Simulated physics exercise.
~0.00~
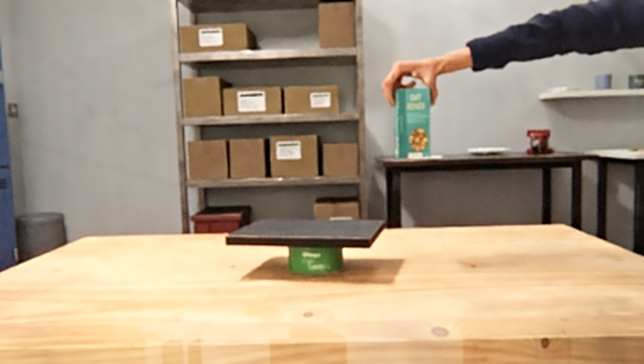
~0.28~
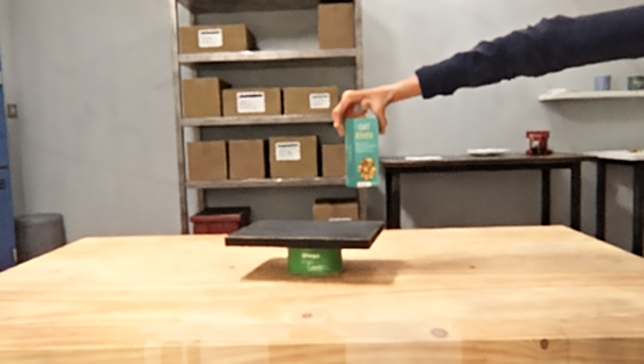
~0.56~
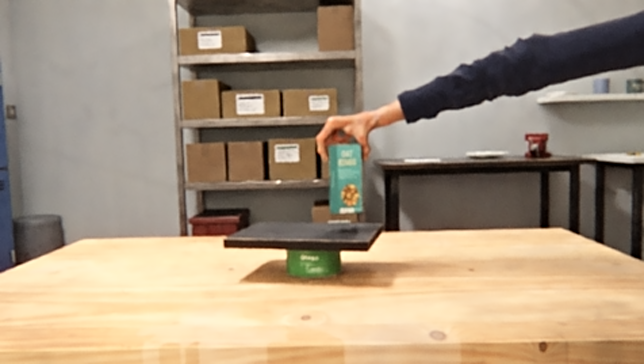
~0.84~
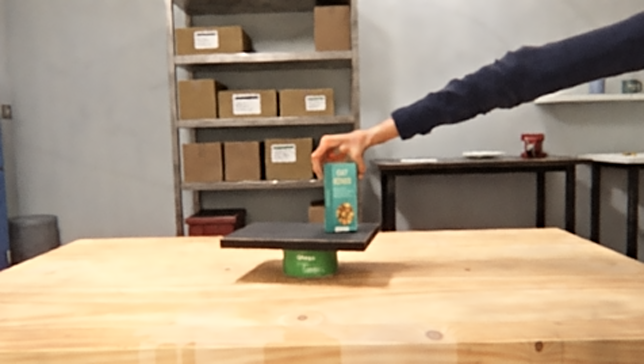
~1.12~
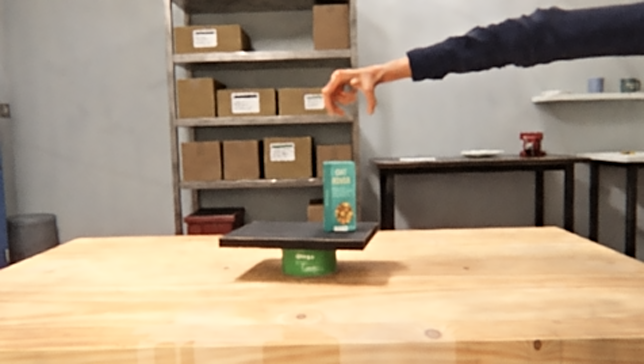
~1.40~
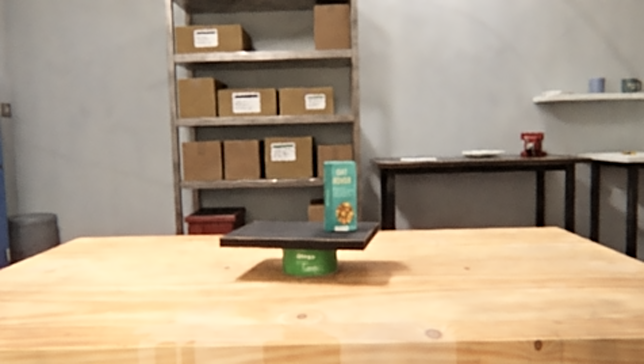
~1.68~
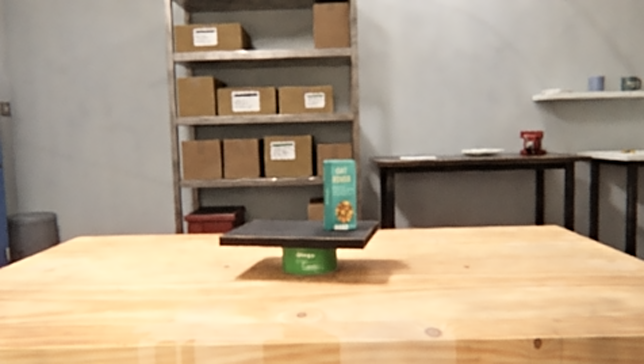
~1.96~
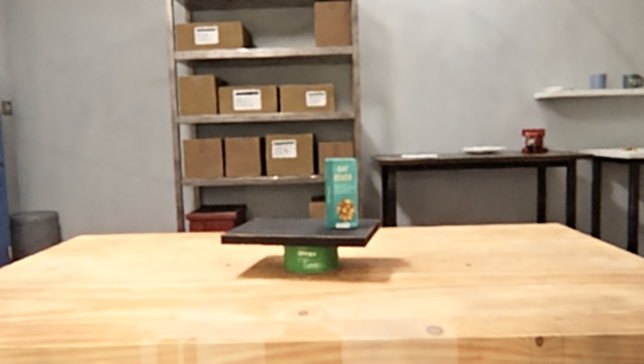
A hand lowers a turquoise carton onto a black board, lets go, and everything stays balanced.
